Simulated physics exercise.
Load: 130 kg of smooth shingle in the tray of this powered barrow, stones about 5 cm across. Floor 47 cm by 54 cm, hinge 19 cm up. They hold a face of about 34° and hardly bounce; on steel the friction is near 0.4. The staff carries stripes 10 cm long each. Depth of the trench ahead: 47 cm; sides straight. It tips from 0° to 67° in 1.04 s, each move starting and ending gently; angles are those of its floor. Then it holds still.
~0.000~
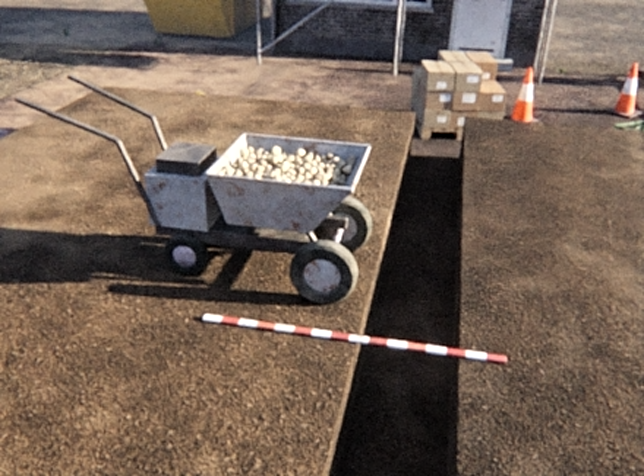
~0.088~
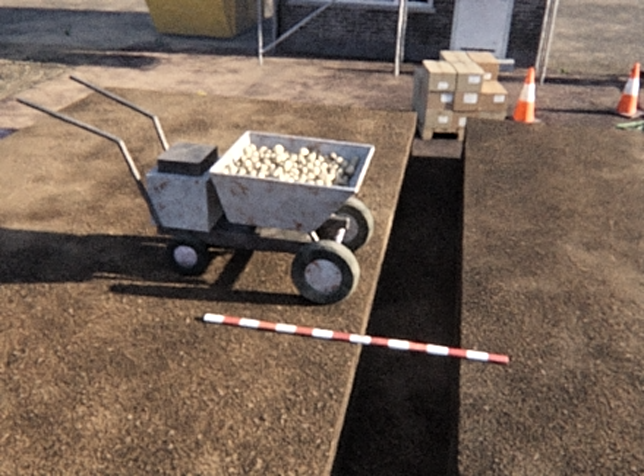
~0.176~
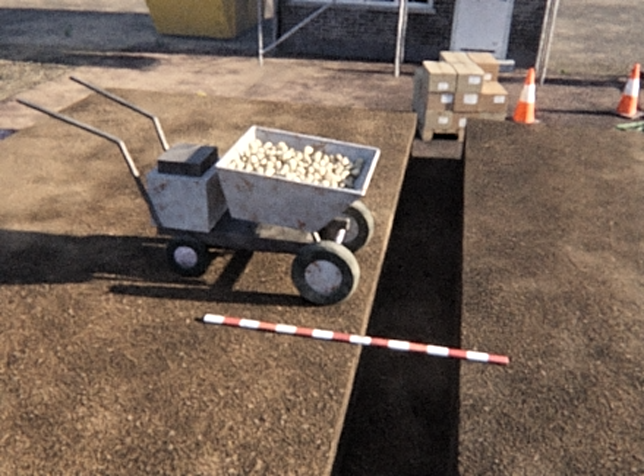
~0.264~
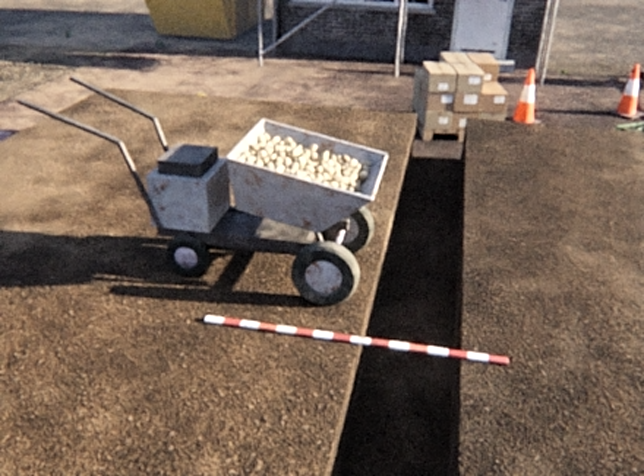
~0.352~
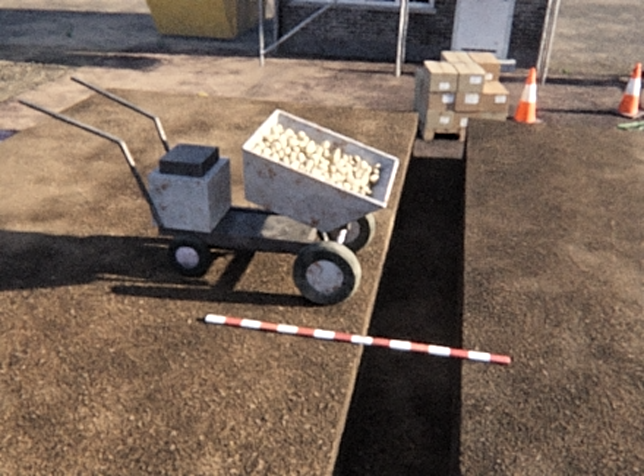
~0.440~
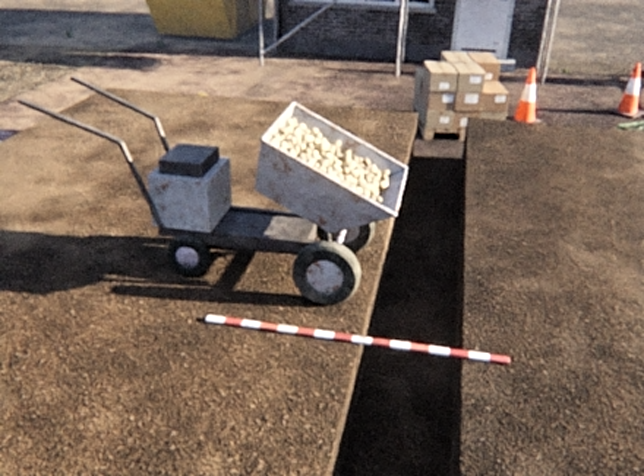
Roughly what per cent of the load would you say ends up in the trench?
I'd say 57 per cent ends up in the trench.
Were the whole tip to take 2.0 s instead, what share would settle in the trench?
Then roughly 70 percent.
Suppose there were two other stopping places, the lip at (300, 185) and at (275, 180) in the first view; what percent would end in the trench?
Roughly 100 per cent, then 100 per cent.
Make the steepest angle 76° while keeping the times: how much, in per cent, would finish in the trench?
Roughly 55 percent.
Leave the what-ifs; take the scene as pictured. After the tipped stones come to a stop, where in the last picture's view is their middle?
Their middle lands near (452, 340).
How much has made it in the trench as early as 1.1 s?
About 15%.
After 0.8 s the floor is at 57°; 100 % in the tray; the foremost stones are at (421, 227).
After 1.1 s the floor is at 67°; 66 % in the tray, 17 % in the trench, 17 % past the trench; the foremost stones are at (507, 313).
After 1.5 s the floor is at 67°; 28 % in the tray, 31 % in the trench, 41 % past the trench; the foremost stones are at (604, 318).
After 3.4 s the floor is at 67°; 0 % in the tray, 57 % in the trench, 43 % past the trench; the foremost stones are past the picture's edge.
